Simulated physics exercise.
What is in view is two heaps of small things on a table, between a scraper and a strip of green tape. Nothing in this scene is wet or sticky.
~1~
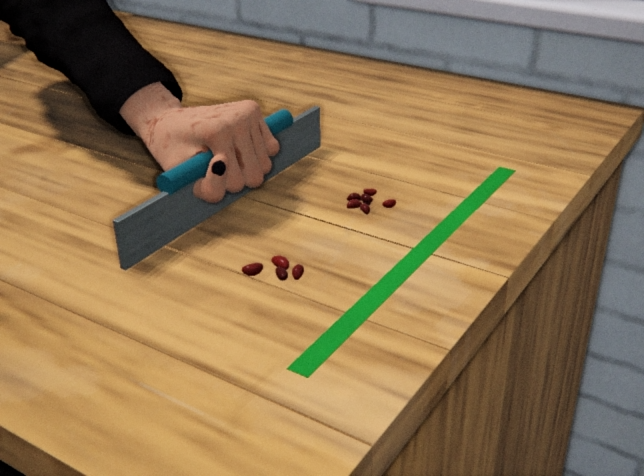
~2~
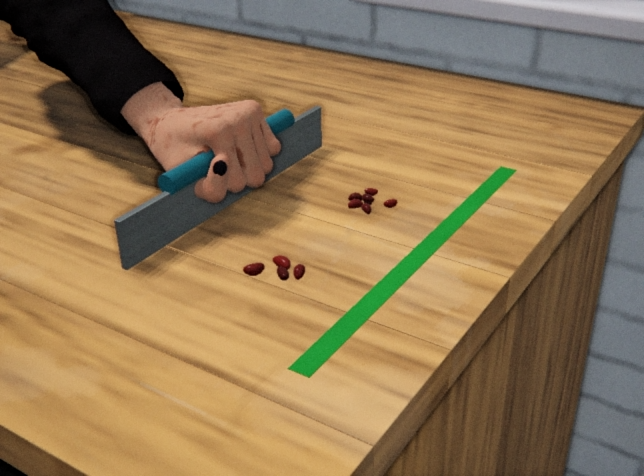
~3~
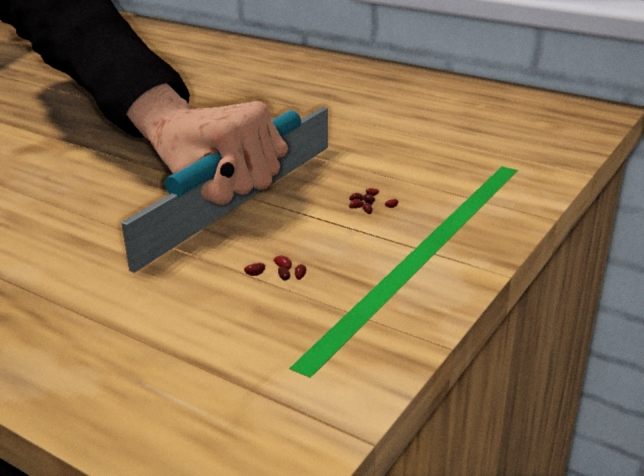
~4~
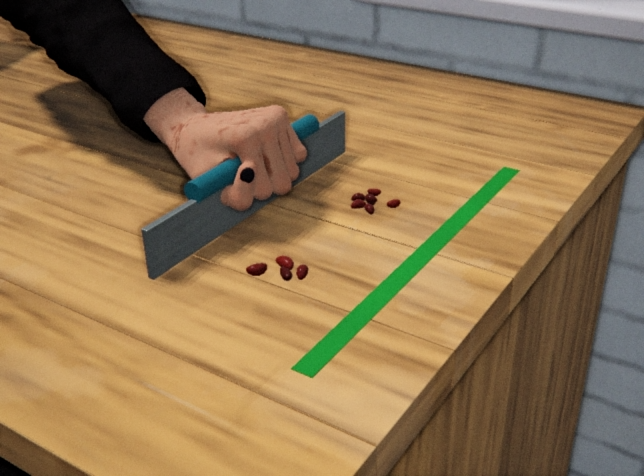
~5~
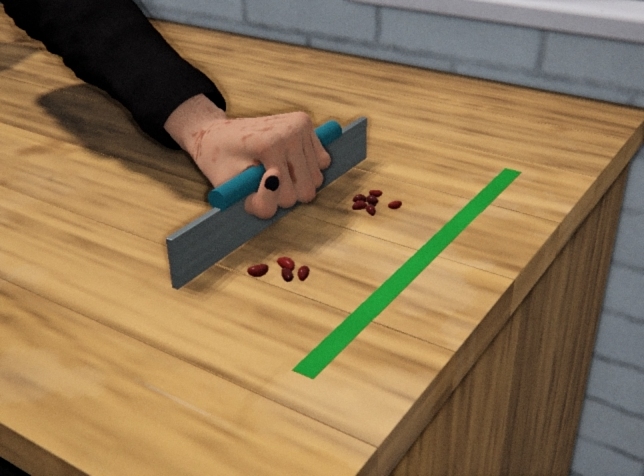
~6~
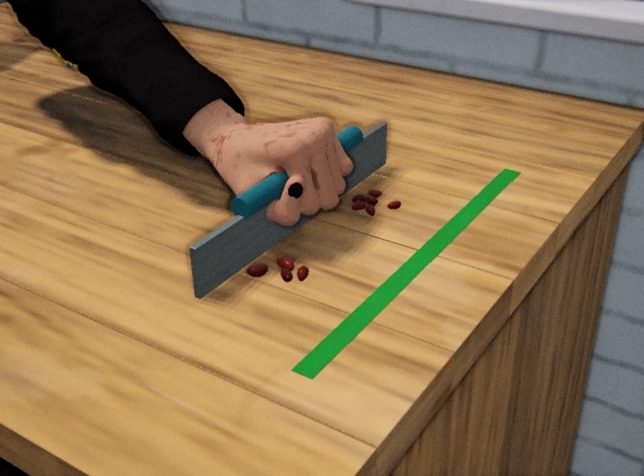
The clip shows a hand holding a scraper upright on a wooden table, behind two small heaps of dark red beans and a green tape strip; after resting briefly, the hand slides the scraper rightward, closer to the unmoving heaps.
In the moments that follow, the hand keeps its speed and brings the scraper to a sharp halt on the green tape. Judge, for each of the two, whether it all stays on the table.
My prediction: Front portion: Not lost at all, back portion: Not lost at all.
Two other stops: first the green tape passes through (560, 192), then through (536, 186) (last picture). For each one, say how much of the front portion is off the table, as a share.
The first gives 100 %, the second 20 %.
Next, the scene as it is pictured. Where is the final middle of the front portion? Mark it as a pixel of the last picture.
Roughly at (407, 314).
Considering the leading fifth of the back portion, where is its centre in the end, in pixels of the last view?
About (500, 241).
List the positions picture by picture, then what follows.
In the first picture, scraper at (137, 233), at rest; green tape at (500, 176), about a palm's width from the edge; edge at (505, 283); front portion at (282, 275), a few kidney beans; back portion at (367, 201), a few kidney beans.
In the second picture, scraper at (139, 233), at rest; back portion at (368, 201).
In the third picture, scraper at (146, 235); front portion at (285, 275).
In the fourth picture, scraper at (166, 241); back portion at (371, 201).
In the fifth picture, scraper at (190, 251); front portion at (288, 276).
In the sixth picture, scraper at (212, 259); green tape at (505, 178); edge at (510, 285); front portion at (287, 276); back portion at (372, 203).
Then, 0.28 s past the last view, scraper still moving, near (370, 194); front portion all on the table, its front near (341, 289); back portion all on the table, its front near (421, 218).
Then, 0.59 s past the last view, scraper stopped at the green tape; front portion all on the table, its front near (422, 319); back portion all on the table, its front near (492, 227).
Then, 0.87 s past the last view, scraper stopped at the green tape; front portion all on the table, its front near (442, 326); back portion all on the table, its front near (510, 232).
Finally, scraper stopped at the green tape; front portion all on the table, its front near (442, 326); back portion all on the table, its front near (510, 232).
